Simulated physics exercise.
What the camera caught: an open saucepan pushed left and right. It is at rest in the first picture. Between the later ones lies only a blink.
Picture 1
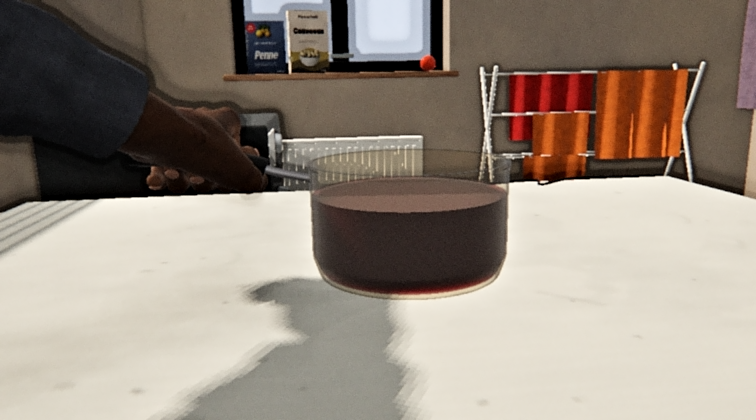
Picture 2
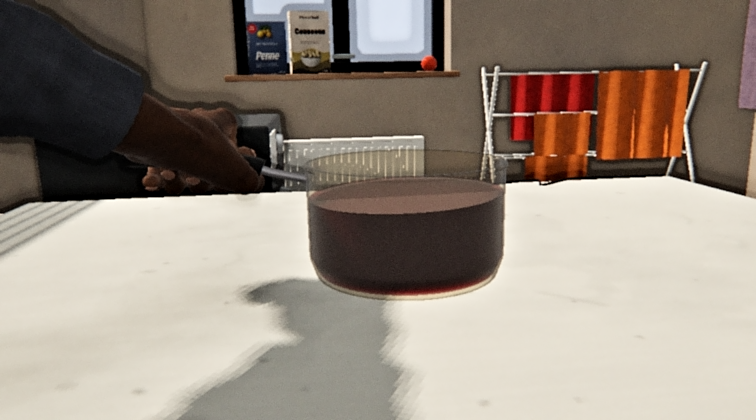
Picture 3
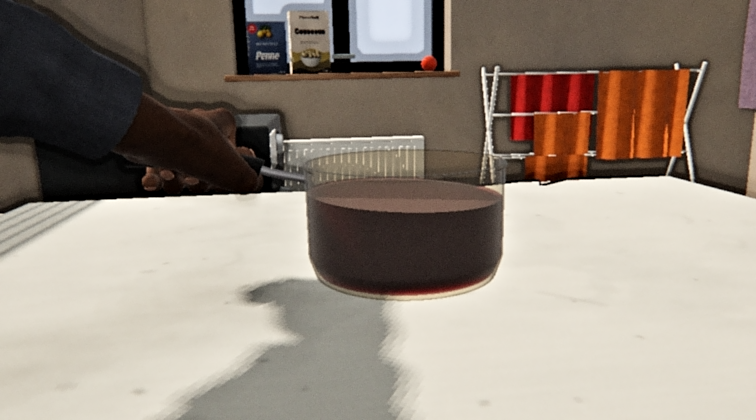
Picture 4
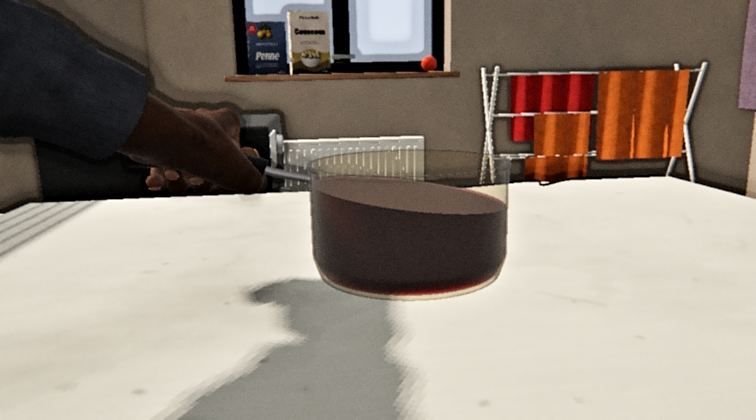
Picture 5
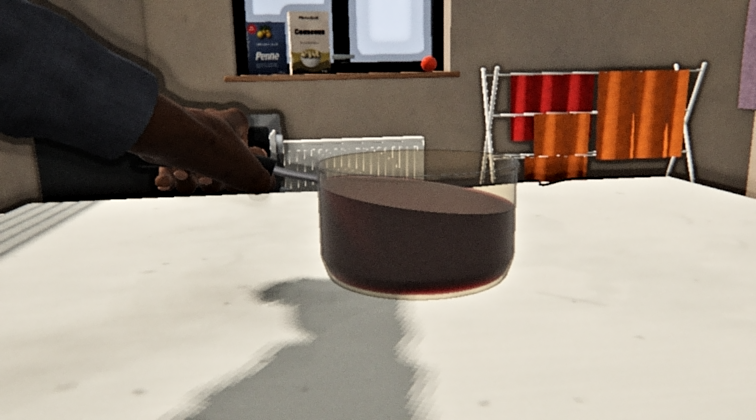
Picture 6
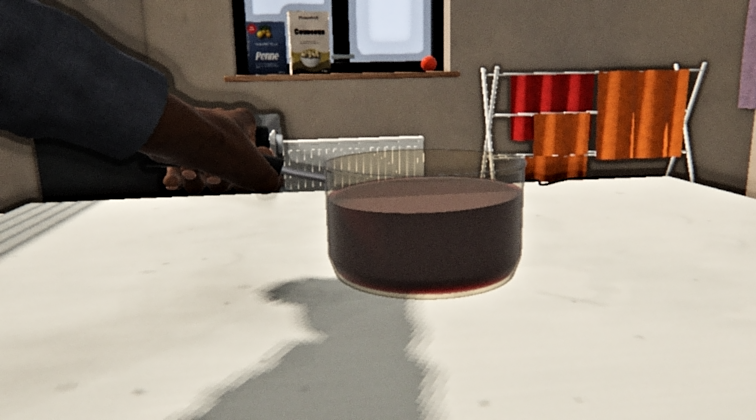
A hand nudging a clear saucepan of dark red liquid slightly left, then right across a white tabletop, the liquid surface tilting.
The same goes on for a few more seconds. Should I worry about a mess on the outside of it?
Yes, it spills.
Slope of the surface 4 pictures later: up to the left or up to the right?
Answer: The left half.
Next, the highest wave so far comes most of the way to the rim.
After that, the highest wave so far goes over the rim.
Finally, the highest wave so far goes over the rim; some is on the top.
